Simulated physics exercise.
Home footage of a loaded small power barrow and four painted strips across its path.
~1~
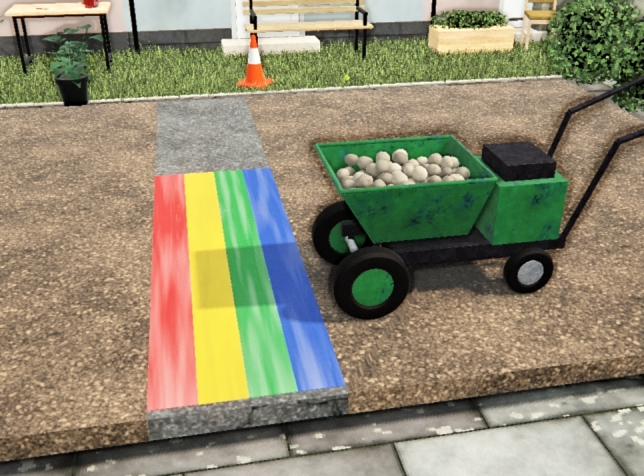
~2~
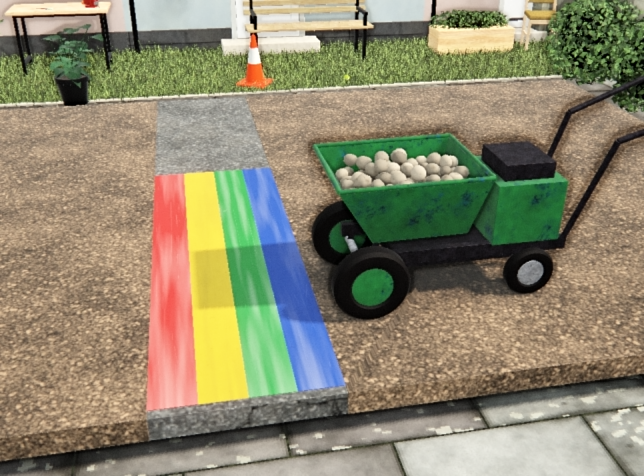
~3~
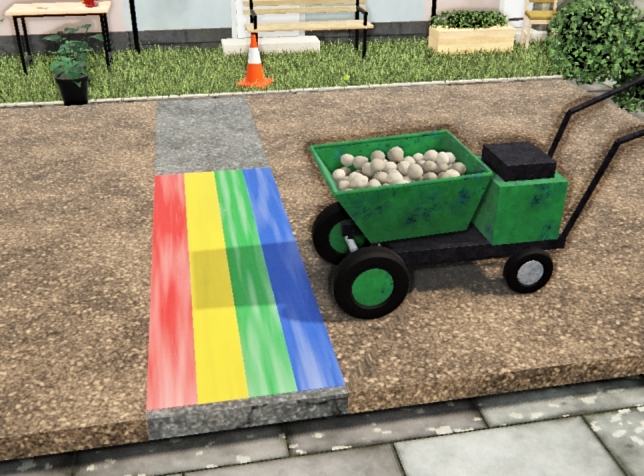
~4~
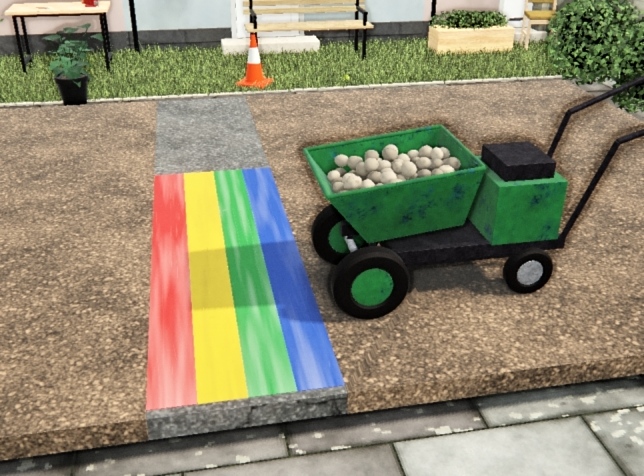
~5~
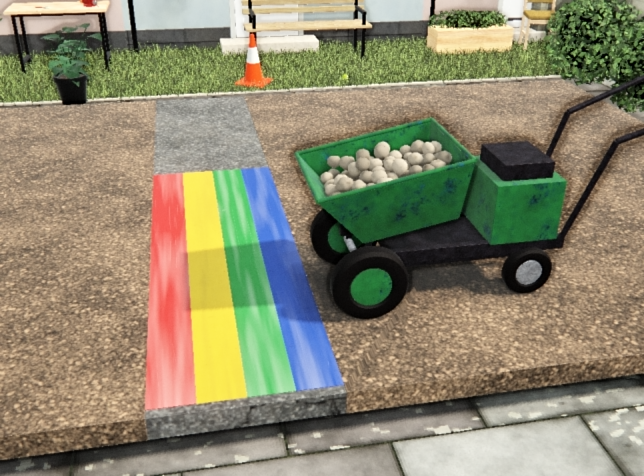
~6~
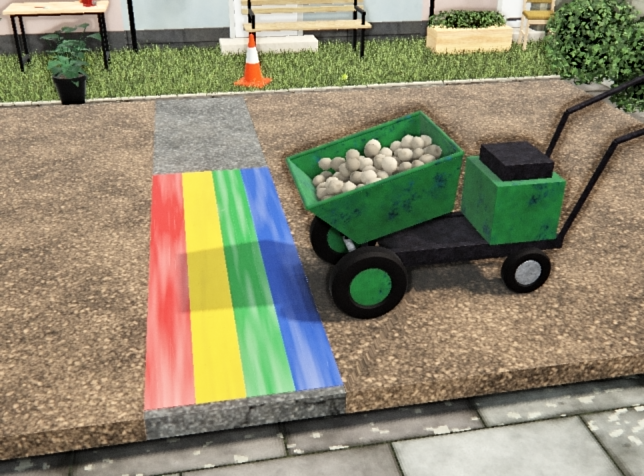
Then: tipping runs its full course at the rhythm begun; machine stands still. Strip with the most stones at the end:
Yellow strip.
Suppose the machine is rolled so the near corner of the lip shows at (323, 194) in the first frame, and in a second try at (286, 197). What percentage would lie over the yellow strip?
You'd get around 40 in a hundred, then 20 in a hundred.
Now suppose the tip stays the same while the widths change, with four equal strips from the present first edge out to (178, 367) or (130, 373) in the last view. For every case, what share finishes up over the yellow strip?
30 % and 30 %.
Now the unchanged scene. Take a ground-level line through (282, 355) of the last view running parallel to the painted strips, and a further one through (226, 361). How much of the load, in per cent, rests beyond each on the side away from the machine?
That's 70 per cent for the first and 40 per cent for the second.
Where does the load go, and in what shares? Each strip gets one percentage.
I'd put the blue strip near 0, the green strip near 20, the yellow strip near 35 and the red strip near 15.
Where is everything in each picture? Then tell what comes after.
The first frame shows lip of the skip at (341, 192), level; top of the load at (409, 172), river pebbles; blue strip at (310, 348); green strip at (265, 354); yellow strip at (219, 359); red strip at (172, 365).
The second frame shows lip of the skip at (339, 193), level; top of the load at (408, 171).
The third frame shows lip of the skip at (335, 194), tipped barely; top of the load at (404, 170).
The fourth frame shows lip of the skip at (328, 197), tipped a little; top of the load at (398, 168).
The fifth frame shows lip of the skip at (318, 202), tipped a little; top of the load at (415, 159).
The sixth frame shows lip of the skip at (308, 208), tipped clearly; top of the load at (405, 155); blue strip at (308, 348); green strip at (263, 353); yellow strip at (217, 358); red strip at (170, 364).
Soon after the last picture, skip tipped steeply; all in the skip.
A little later, skip tipped steeply; nearly all in the skip; a stray few over the green strip; a stray few over the yellow strip; a stray few falling.
Later still, skip tipped right over; about half in the skip; a small part over the green strip; about a quarter over the yellow strip; a small part over the red strip; a stray few off the paint.
At rest, skip tipped right over; about a quarter in the skip; none over the blue strip; about a quarter over the green strip; about a third over the yellow strip; a small part over the red strip; a small part off the paint.
